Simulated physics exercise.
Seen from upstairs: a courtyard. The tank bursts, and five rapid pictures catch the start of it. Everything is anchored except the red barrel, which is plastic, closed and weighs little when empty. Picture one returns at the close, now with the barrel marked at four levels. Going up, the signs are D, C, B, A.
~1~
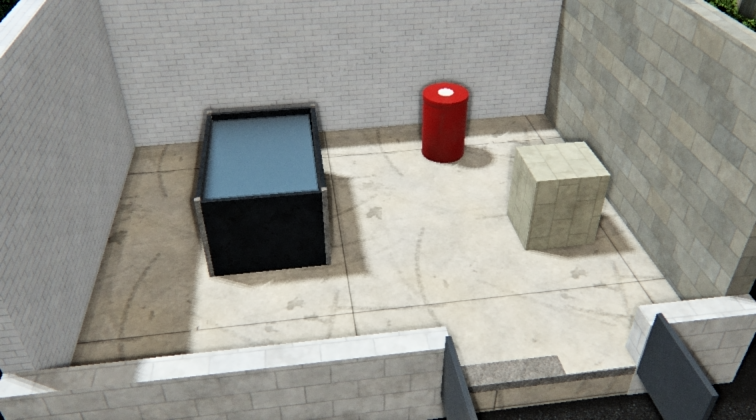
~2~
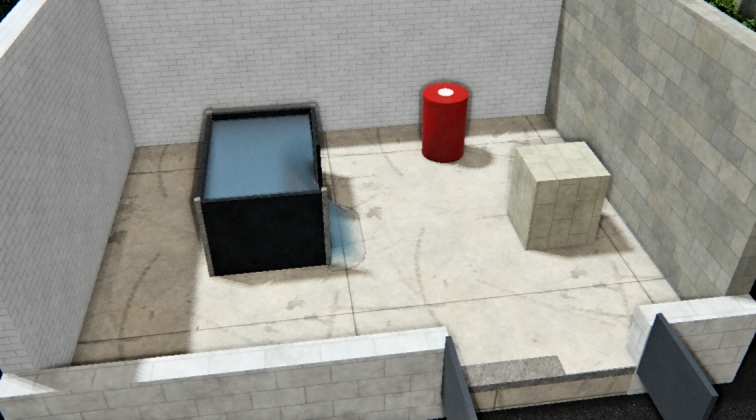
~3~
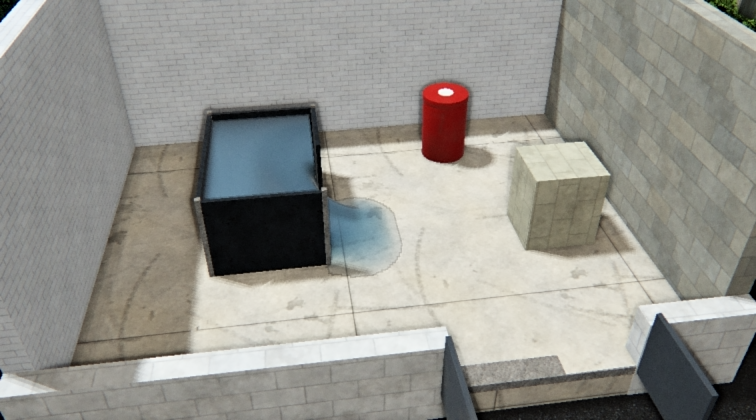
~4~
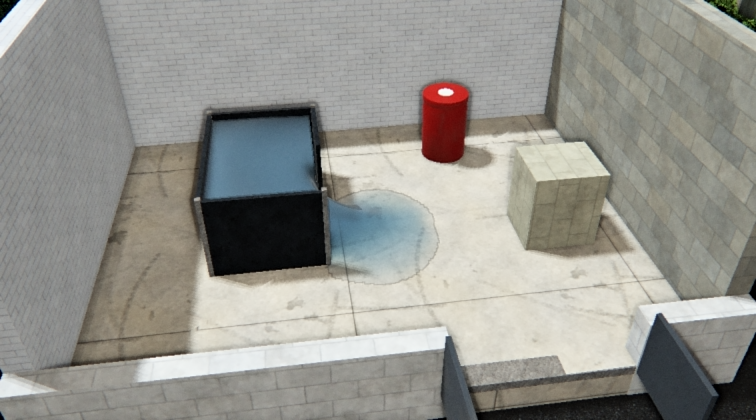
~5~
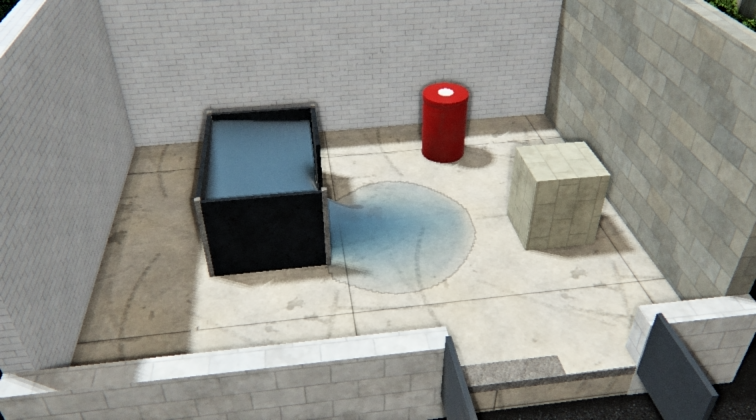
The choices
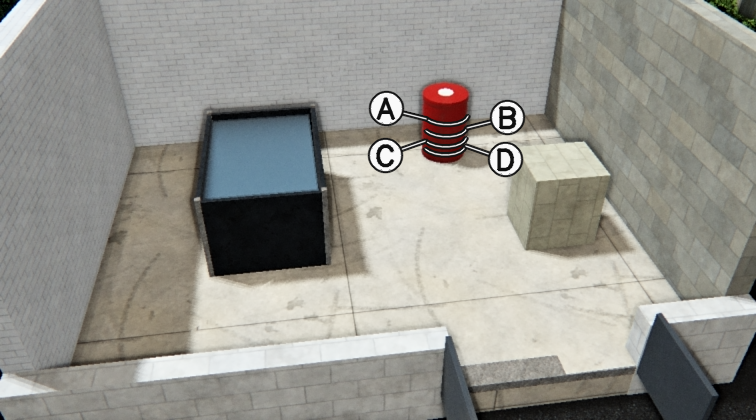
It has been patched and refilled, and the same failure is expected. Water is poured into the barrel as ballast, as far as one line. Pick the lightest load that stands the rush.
Choose D.
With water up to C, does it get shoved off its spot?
No, that is safe.
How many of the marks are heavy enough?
All of them.
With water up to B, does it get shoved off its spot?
No, not at all.
In white, A at (450, 124); B at (449, 136); C at (449, 146); D at (448, 154); from the bottom up D, C, B, A.
For line A, it does not move.
For line B, it does not move.
For line C, it does not move.
For line D, it does not move.
